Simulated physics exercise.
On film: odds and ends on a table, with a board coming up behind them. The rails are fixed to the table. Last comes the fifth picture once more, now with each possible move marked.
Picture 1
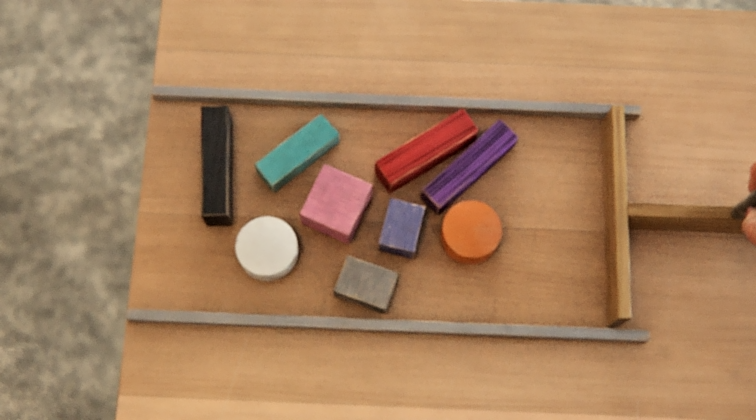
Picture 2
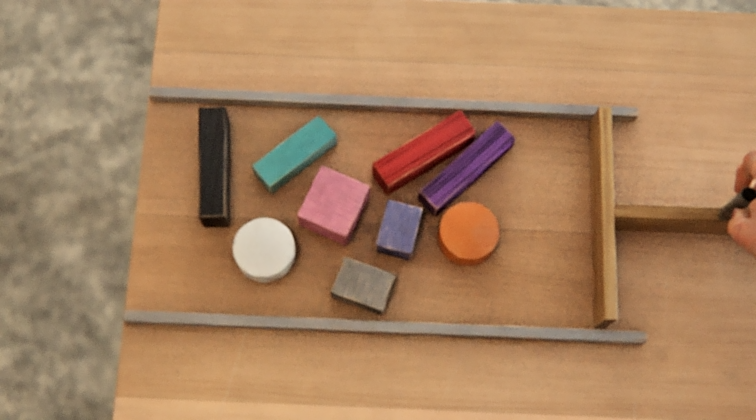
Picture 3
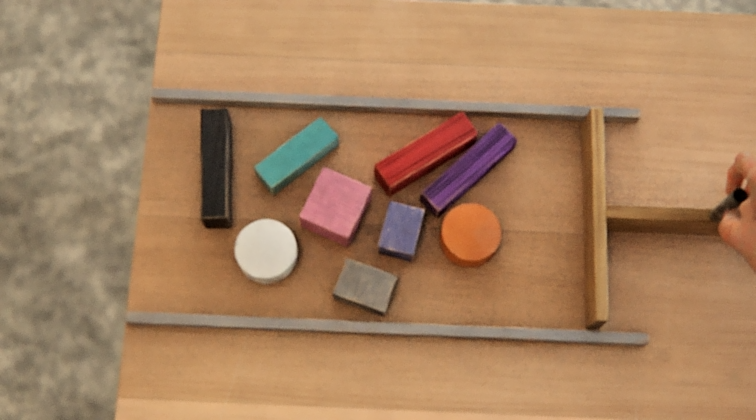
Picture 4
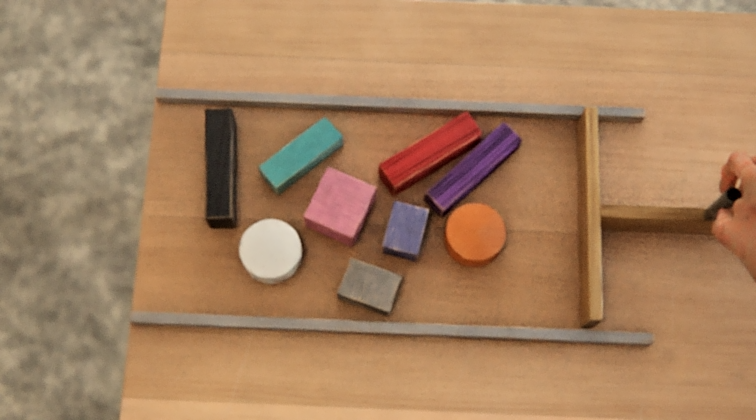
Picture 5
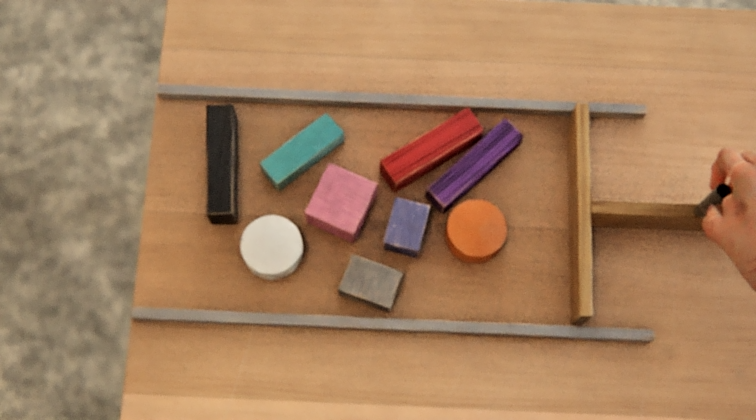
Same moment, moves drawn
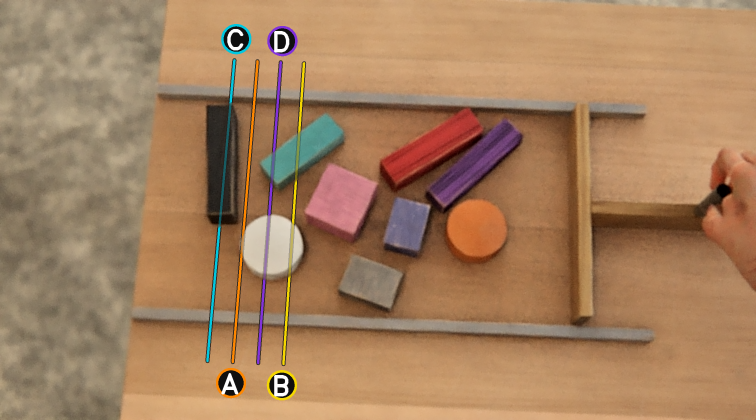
On a pale wooden tabletop seen from above, with grey speckled floor at the left, two grey rails run across. Between them lie a black stick, turquoise bar, pink block, white tin, blue block, grey block, red and purple sticks and an orange disc, with a wooden board at right. A hand slides the board slowly left, touching nothing, while the view shakes slightly.
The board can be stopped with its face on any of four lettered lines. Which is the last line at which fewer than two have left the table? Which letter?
As far as mark D.
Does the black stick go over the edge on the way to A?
By then, yes.
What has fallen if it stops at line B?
It is the black stick.
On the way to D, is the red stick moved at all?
Yes.
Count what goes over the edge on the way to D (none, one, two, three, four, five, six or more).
By then, one.
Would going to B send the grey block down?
No.
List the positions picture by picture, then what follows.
Board (622, 208); black stick (217, 165); red stick (426, 152), in the first frame.
Board (609, 210); white tin (265, 251), in the second frame.
Board (600, 211); pink block (336, 207), in the third frame.
Board (594, 210); blue block (405, 232), in the fourth frame.
Board (584, 206); turquoise bar (303, 152); black stick (222, 164); red stick (431, 151), in the fifth frame.
On the marked copy, A at (246, 205); B at (294, 207); C at (222, 204); D at (270, 206).
Following D. Soon after the start, board (471, 201); red stick (402, 151); pink block (338, 206).
Later, board (357, 196); black stick (197, 158); pink block (237, 203).
In the end, board (272, 192); black stick over the edge; pink block (153, 199); one fallen.
As for the rest, A drops three; B is within the limit but short; C drops four.
